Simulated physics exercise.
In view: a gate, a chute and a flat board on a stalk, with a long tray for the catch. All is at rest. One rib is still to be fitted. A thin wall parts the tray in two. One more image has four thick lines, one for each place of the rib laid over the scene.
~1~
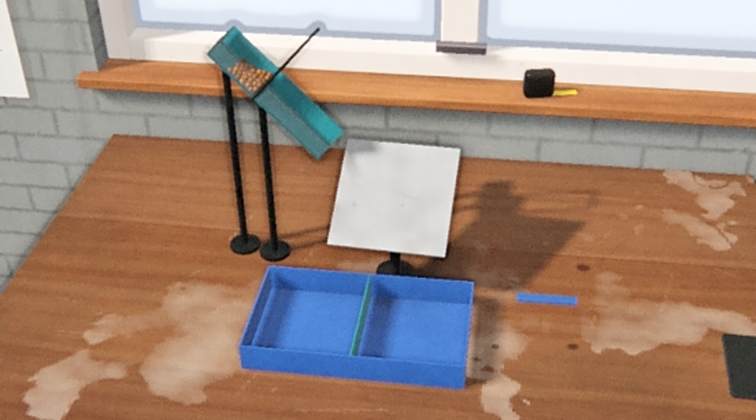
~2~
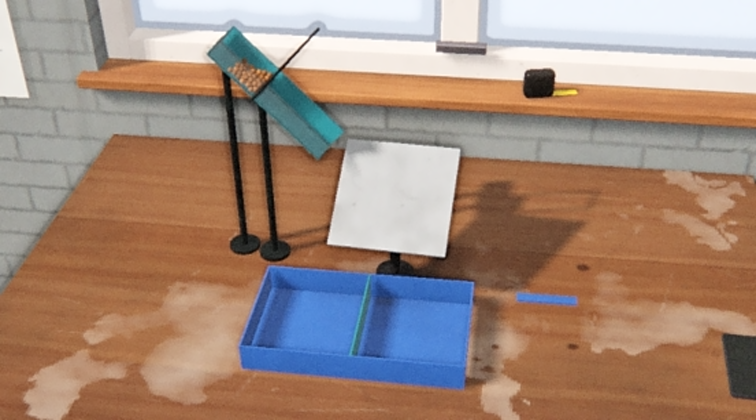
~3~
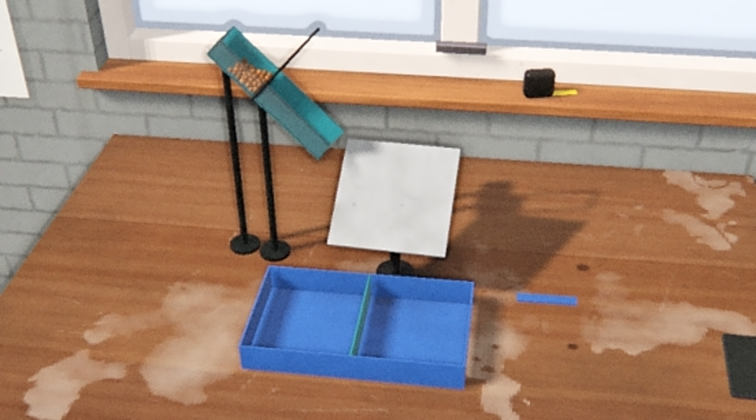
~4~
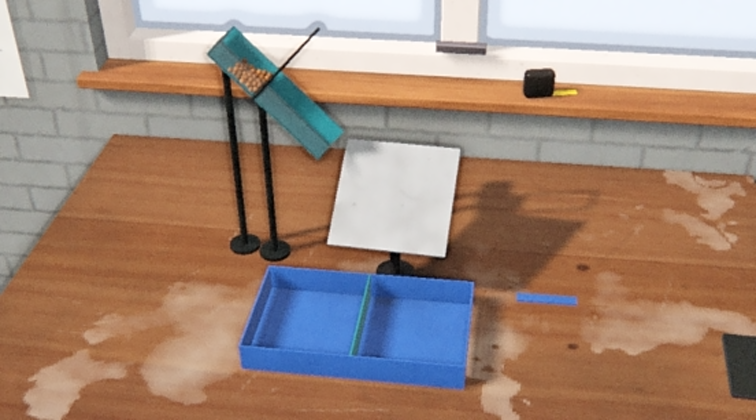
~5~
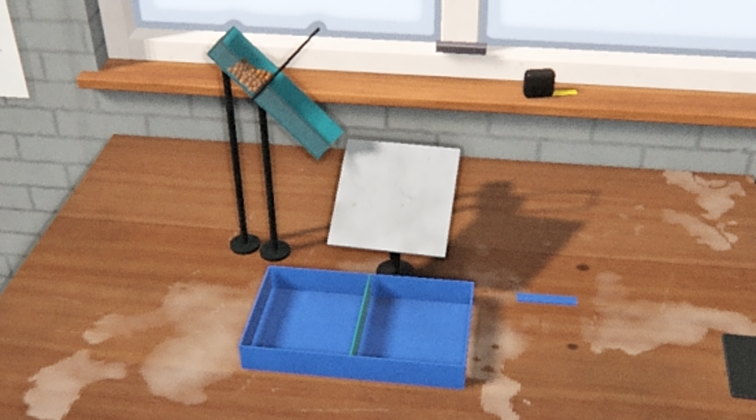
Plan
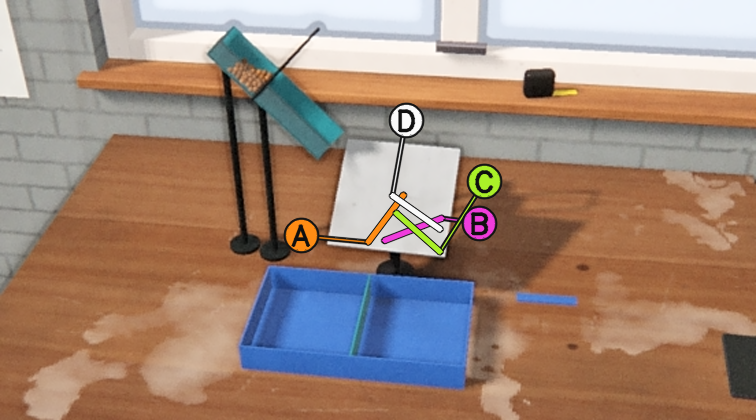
The video shows a tilted teal chute holding small brown balls behind a thin dark gate, beside a pale board on a stand and a blue tray divided in two on a wooden table; nothing visibly moves throughout.
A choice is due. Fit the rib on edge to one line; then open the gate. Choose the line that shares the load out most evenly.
Take B.
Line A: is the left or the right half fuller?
The left half.
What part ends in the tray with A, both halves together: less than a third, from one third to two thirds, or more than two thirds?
More than two thirds.
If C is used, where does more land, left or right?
More lands on the right.
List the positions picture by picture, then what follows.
Load behind the gate at (255, 77), cereal balls; lip of the chute at (325, 152), sloping fairly steeply, in the first picture.
Middle of the board at (395, 196), tilted fairly steeply; middle of its low edge at (385, 250); of its high edge at (404, 144), in the second picture.
Front corners of the tray at (239, 346) and (464, 366); front end of its middle wall at (350, 356), in the third picture.
Middle of the load at (255, 77); lip at (325, 152), in the fourth picture.
Middle of the load at (255, 77); lip at (325, 152), in the fifth picture.
On the marked copy, line A from (403, 195) to (368, 242); line B from (441, 218) to (384, 240); line C from (396, 213) to (440, 251); line D from (392, 195) to (440, 229).
Choosing A, of what is caught, nearly all in the left half, a small part in the right.
Choosing B, of what is caught, about a third in the left half, about two thirds in the right.
Choosing C, of what is caught, a small part in the left half, most in the right.
Choosing D, of what is caught, a small part in the left half, most in the right.
